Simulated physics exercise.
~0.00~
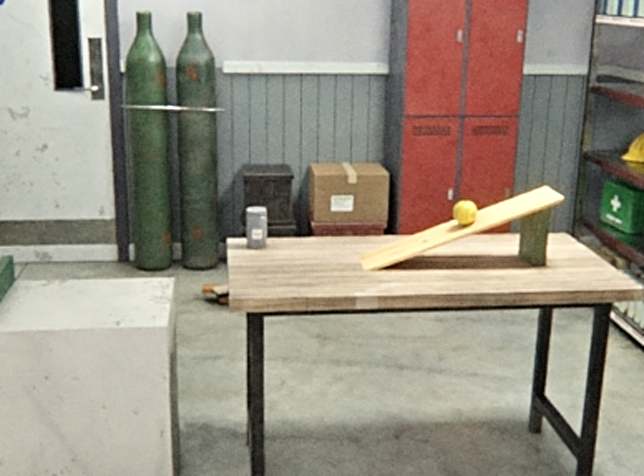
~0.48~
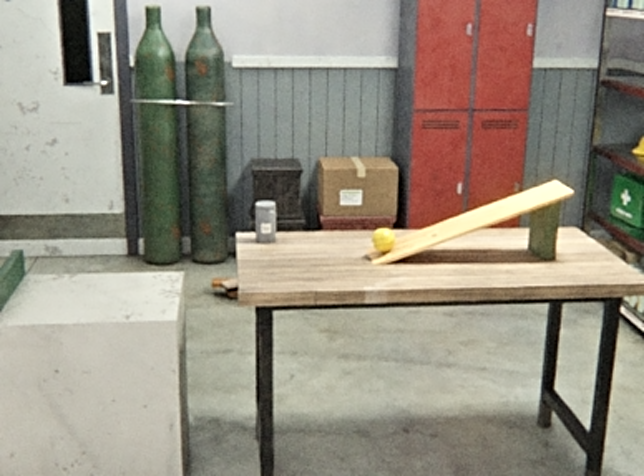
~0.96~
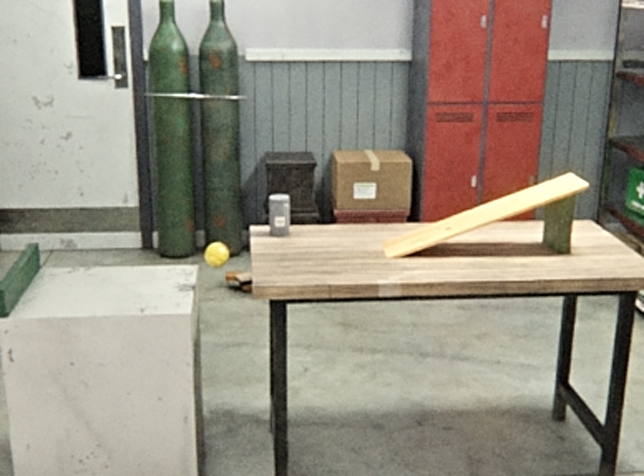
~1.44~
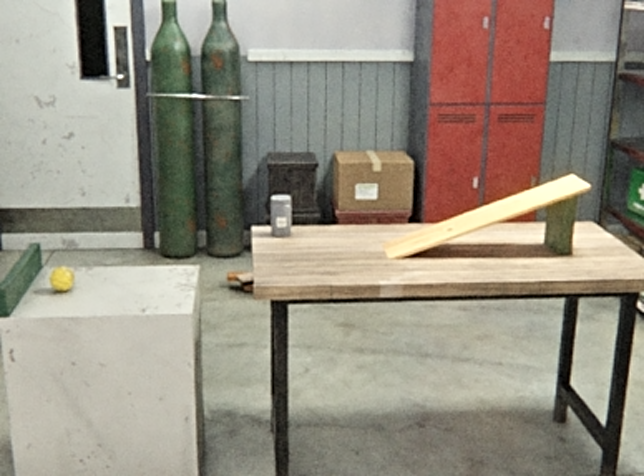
A wooden table with dark metal legs stands in a workshop, seen from the front and slightly above, with a pale block across a gap to its left. On the tabletop are a fixed wooden ramp propped by a green support, a yellow apple partway up it, and a grey jar near the left end. The apple rolls down leftward, crosses the tabletop and flies off the edge as the view pans slightly left. It clears the gap and ends on the lower block, near the green batten, while the jar stays in place.
